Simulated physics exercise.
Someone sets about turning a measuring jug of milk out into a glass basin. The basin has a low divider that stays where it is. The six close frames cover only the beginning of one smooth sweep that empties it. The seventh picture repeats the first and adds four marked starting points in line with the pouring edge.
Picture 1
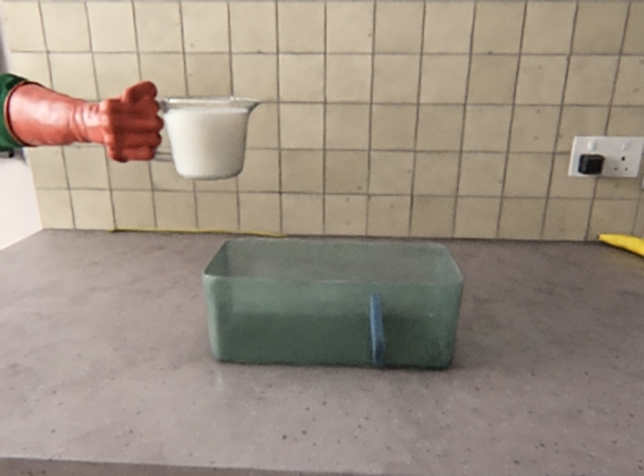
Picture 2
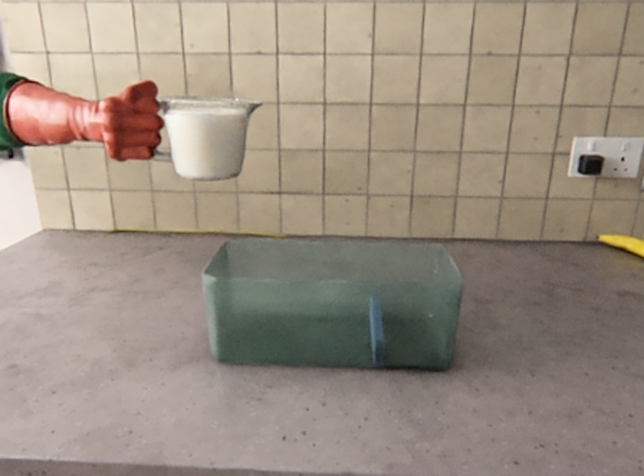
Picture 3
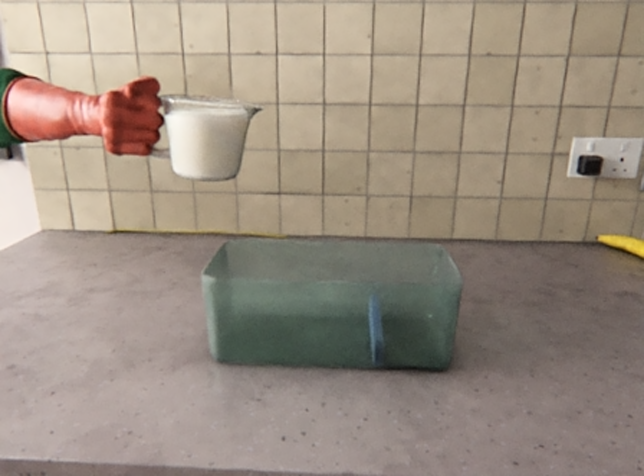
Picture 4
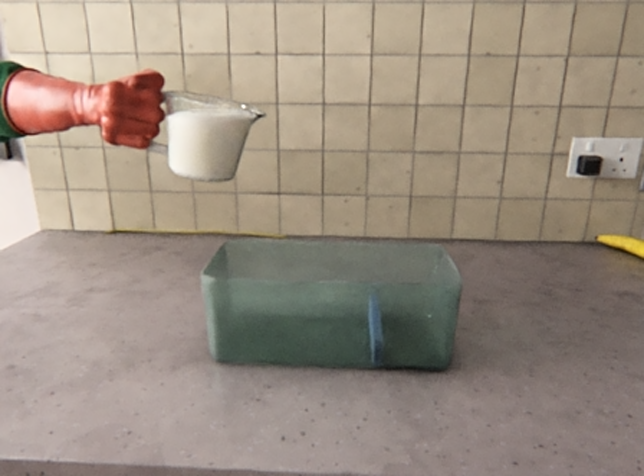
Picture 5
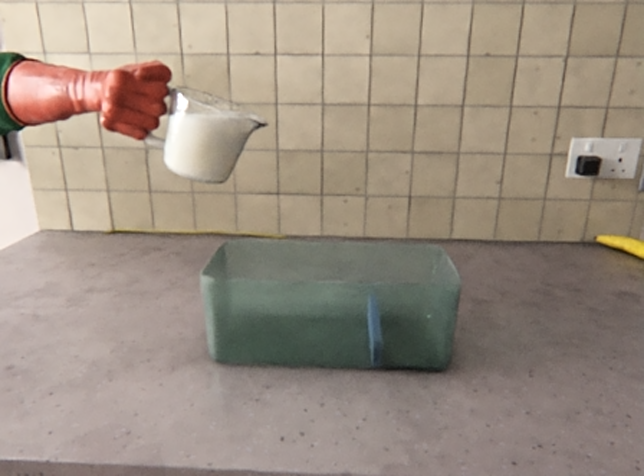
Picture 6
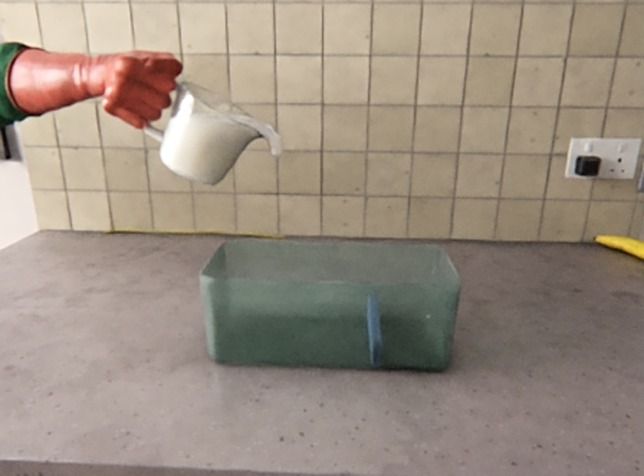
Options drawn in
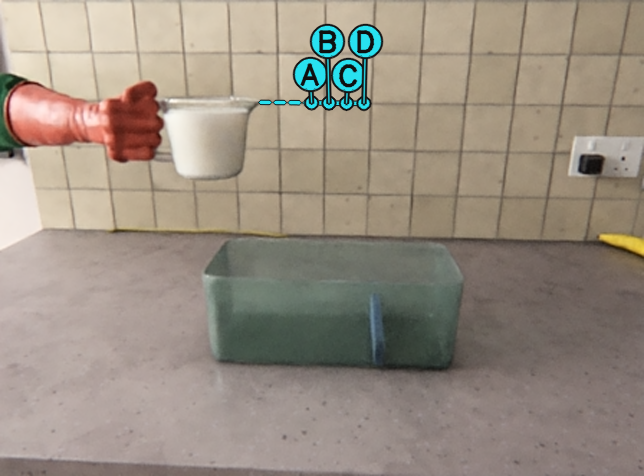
The clip opens on a red-gloved hand holding a clear jug of milk upright, above and to the left of a greenish glass basin on a grey counter. The hand slowly tilts the jug to the right, and a short stream of milk curls over its lip.
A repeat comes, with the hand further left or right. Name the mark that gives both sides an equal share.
Go for B.
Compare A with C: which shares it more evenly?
C it is.
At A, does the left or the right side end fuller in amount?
The left one.
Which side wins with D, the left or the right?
The right side.
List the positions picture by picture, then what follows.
Upright, lip at (260, 102); basin from (212, 356) to (452, 365); top of the wall at (377, 314); nothing has left yet.
Upright, lip at (261, 104); nothing has left yet.
Tipped about 5°, lip at (262, 108); nothing has left yet.
Tipped about 11°, lip at (265, 115); nothing has left yet.
Tipped about 20°, lip at (267, 124); nothing has left yet.
Tipped about 30°, lip at (268, 136); milk is over the lip, down to (278, 153).
On the marked copy, A at (311, 102); B at (329, 103); C at (346, 103); D at (363, 103).
For dot A, about 84 % ends left of the wall and 13 % right of it; 3 % is lost outside.
For dot B, about 51 % ends left of the wall and 48 % right of it.
For dot C, about 29 % ends left of the wall and 69 % right of it.
For dot D, about 19 % ends left of the wall and 79 % right of it.
